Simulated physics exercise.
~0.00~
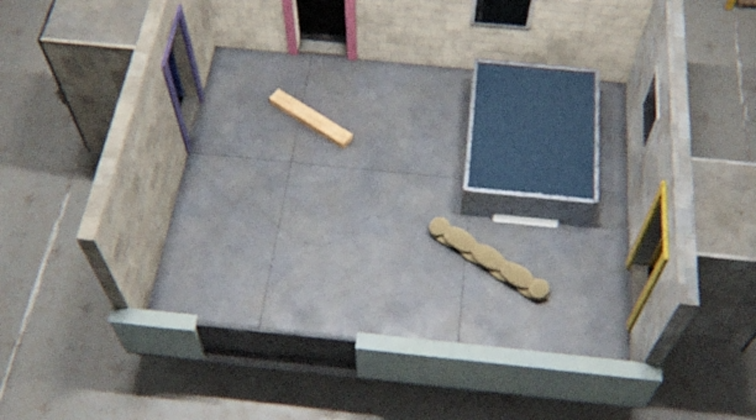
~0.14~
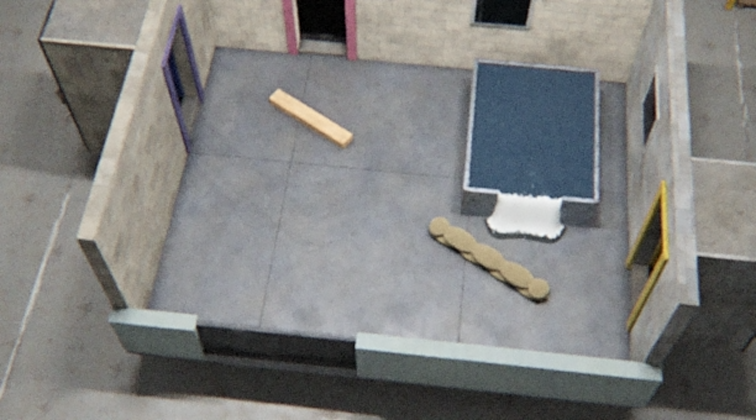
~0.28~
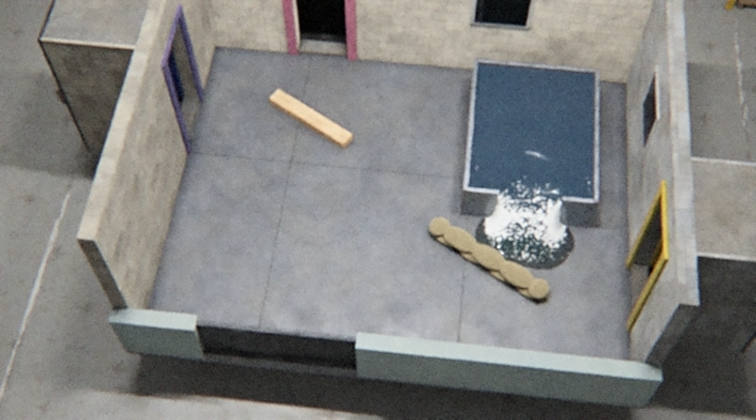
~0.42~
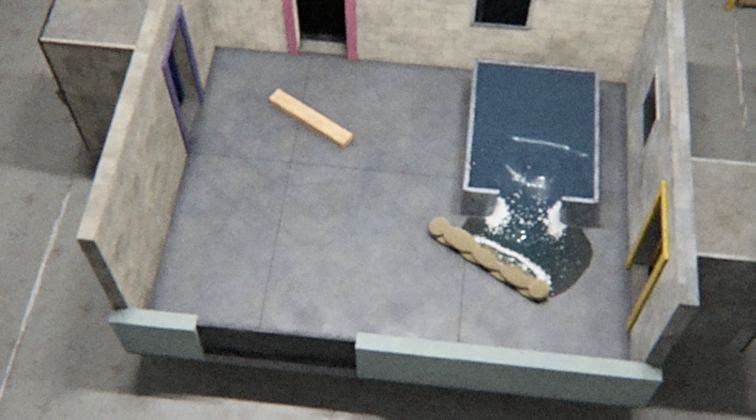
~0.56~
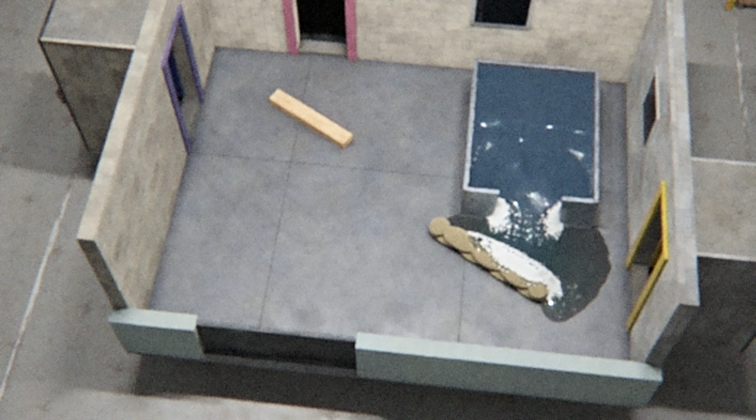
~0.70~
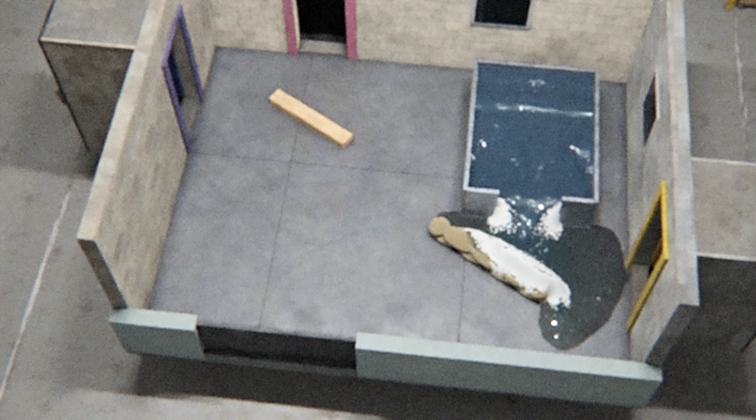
Water pouring from a gap in a blue tank, foaming against stacked sandbags and spreading around their right end across grey floor.
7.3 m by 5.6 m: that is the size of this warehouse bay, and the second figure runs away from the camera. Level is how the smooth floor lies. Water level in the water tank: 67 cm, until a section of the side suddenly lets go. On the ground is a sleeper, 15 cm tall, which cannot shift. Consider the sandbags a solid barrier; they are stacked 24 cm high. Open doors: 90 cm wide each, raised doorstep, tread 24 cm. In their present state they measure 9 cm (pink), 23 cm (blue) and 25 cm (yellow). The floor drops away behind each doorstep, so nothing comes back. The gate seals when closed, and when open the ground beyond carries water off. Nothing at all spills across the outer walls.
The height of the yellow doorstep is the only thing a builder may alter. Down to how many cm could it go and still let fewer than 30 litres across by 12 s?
I would say down to about 27 cm.
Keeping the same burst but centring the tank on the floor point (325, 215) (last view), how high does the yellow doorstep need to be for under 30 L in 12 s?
Near 12.0 cm.
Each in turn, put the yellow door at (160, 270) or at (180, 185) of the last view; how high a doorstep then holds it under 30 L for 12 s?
First place around 11.0 cm, second around 8.0 cm.
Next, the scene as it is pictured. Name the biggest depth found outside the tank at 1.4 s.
I'd estimate roughly 50 cm.
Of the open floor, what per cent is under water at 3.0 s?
About 45 per cent.
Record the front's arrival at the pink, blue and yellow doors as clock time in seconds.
It arrives at the pink door at 4.0 s, the blue door at 5.5 s and the yellow door at 0.8 s.
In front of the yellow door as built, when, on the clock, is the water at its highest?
I'd guess close to 2.6 seconds.
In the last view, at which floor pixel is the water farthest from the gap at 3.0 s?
The tip of the flood lies near (260, 344).
After 1.4 s water covers 20 % of the floor, deepest (50 cm) near (508, 262); 26 cm at the yellow door, 1 litre in over its 25 cm doorstep.
After 3.0 s water covers 45 % of the floor, deepest (36 cm) near (508, 262); 31 cm at the yellow door, 35 litres in over its 25 cm doorstep.
After 12.0 s water covers 95 % of the floor, deepest (14 cm) near (437, 66); 10 cm at the yellow door, 54 litres in over its 25 cm doorstep.
At the yellow door as built, the water arrived by 0.8 s and peaked near 32 cm at 2.6 s.
With a doorstep of 23.5 cm, 72 litres would have come in within the 12 s; with 32 cm, 5 litres. So under 30 litres takes about 27 cm.
